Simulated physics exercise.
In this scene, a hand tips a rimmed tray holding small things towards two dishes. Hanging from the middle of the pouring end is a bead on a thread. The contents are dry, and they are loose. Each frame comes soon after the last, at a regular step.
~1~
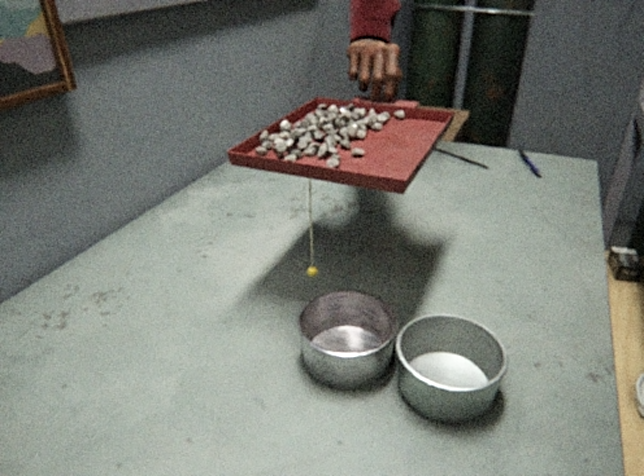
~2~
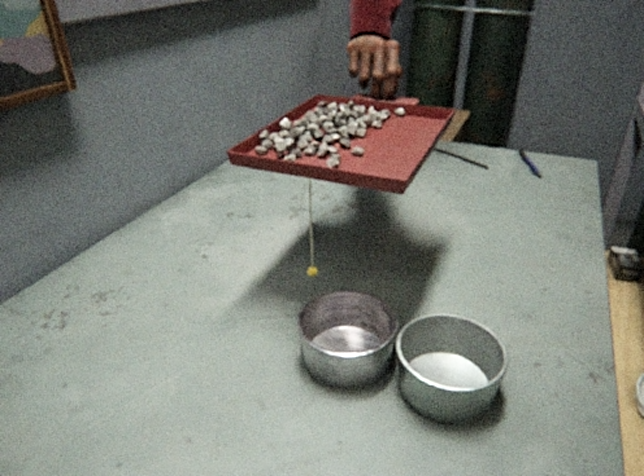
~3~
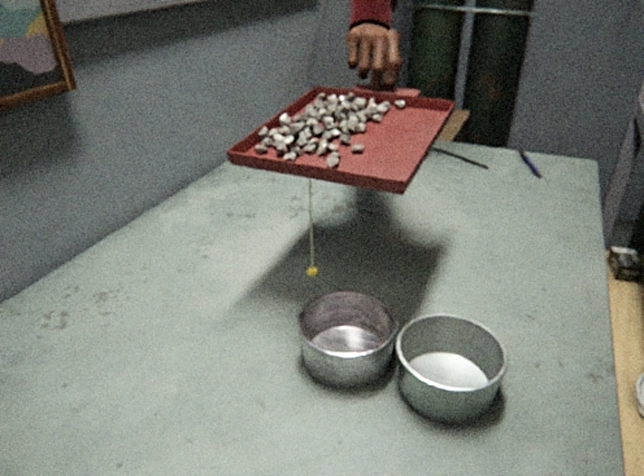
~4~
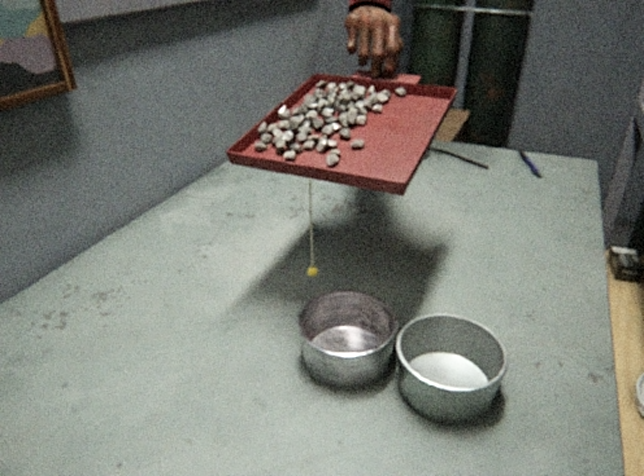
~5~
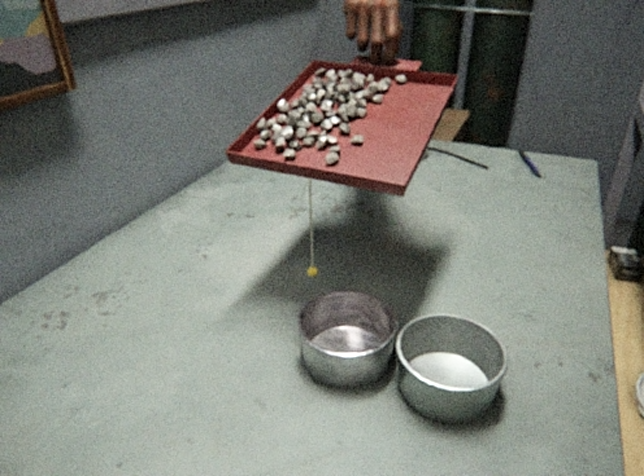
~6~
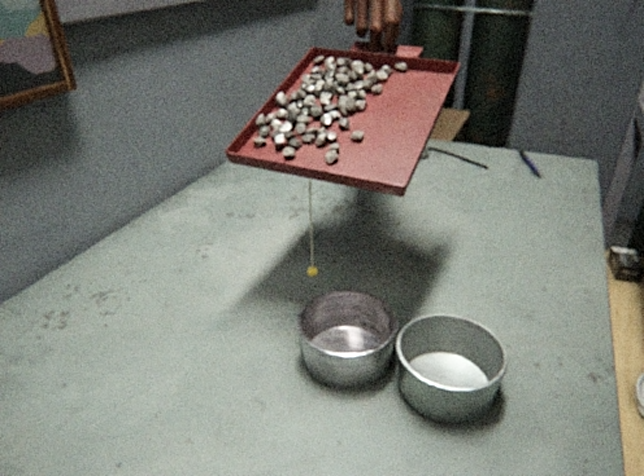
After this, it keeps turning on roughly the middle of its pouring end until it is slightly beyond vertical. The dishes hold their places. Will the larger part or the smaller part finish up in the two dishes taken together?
The smaller part does.
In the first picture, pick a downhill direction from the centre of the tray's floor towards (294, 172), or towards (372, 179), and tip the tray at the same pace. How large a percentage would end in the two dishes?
Lab note: Try one about 10 %, try two 60 %.
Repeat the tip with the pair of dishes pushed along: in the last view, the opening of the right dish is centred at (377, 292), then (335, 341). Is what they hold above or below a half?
One: Less than half. Two: Over half.
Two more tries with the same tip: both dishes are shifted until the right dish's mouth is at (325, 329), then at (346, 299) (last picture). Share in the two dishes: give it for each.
90, then 50 %.
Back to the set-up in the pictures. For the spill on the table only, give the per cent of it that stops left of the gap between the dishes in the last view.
Near 100 per cent.
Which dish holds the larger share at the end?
The one to the left.
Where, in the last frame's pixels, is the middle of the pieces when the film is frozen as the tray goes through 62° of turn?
I'd put the middle of the pieces at roughly (296, 158).
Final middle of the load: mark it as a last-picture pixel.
About (294, 350).
Soon, tray tipped steeply; most on the tray; a small part in the air.
A while on, tray tipped past a quarter turn; about a third on the tray; a stray few in the right dish; about a quarter in the left dish; about a third outside both; a small part in the air.
Towards the end, tray tipped past a quarter turn; a stray few in the right dish; about a third in the left dish; about two thirds outside both.
Finally, tray tipped past a quarter turn; a stray few in the right dish; about a third in the left dish; about two thirds outside both.
